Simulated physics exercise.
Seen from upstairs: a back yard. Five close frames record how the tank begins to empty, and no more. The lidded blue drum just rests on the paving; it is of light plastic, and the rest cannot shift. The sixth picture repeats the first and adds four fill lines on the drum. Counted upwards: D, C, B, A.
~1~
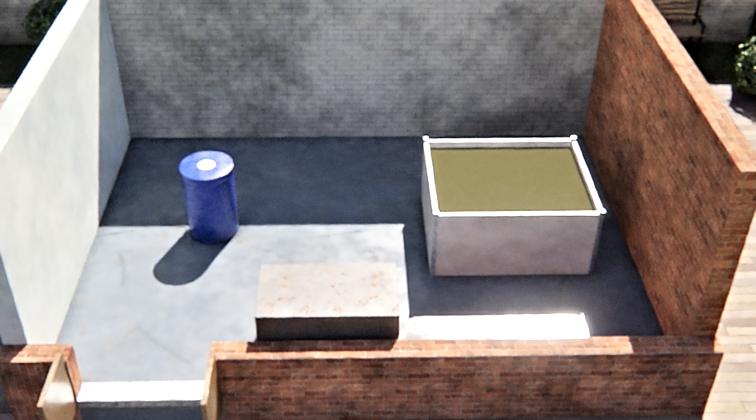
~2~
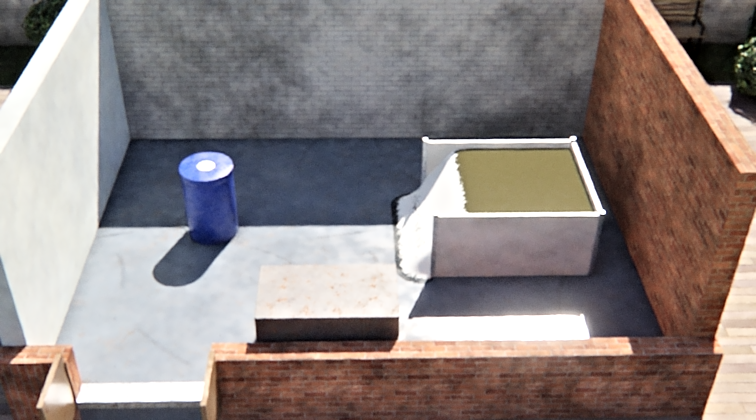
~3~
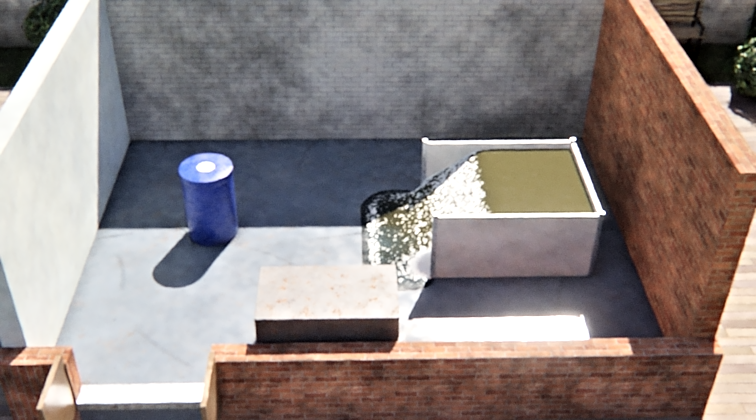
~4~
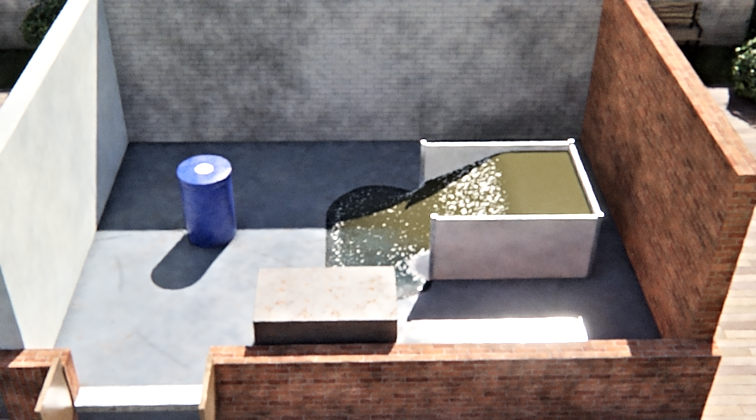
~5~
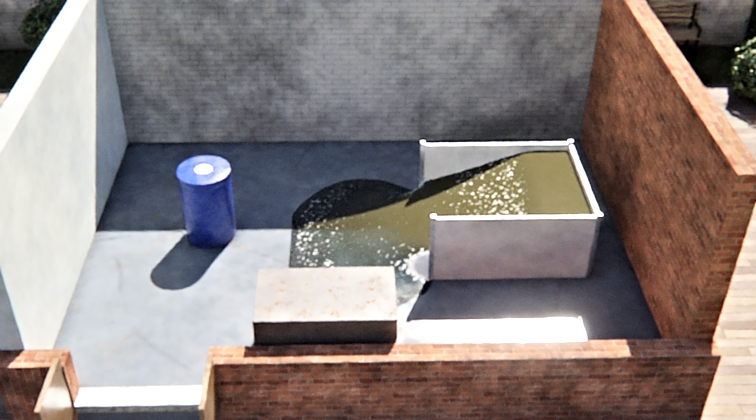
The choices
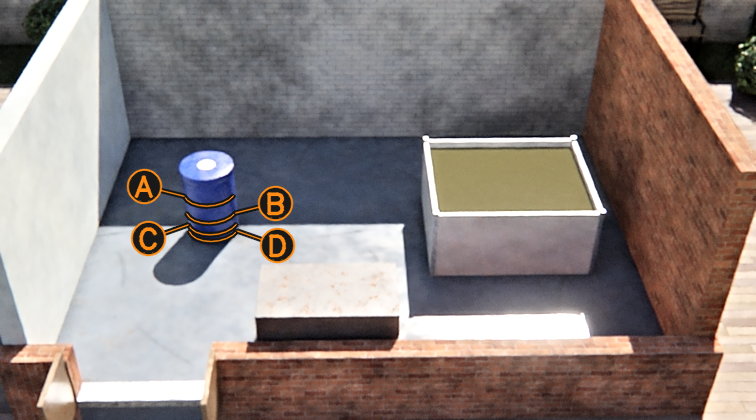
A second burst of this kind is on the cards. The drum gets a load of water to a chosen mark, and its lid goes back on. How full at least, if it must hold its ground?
The answer is mark A.
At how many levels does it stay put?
One of the four.
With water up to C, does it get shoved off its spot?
Yes, that goes wrong.
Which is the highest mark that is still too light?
That is mark B.
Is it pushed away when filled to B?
Yes, that goes wrong.
In orange, A at (206, 206); B at (208, 223); C at (210, 234); D at (211, 241); from the bottom up D, C, B, A.
With A, it does not move.
With B, it is pushed about its own width away.
With C, it is pushed about twice its own width away.
With D, it is pushed about twice its own width away.
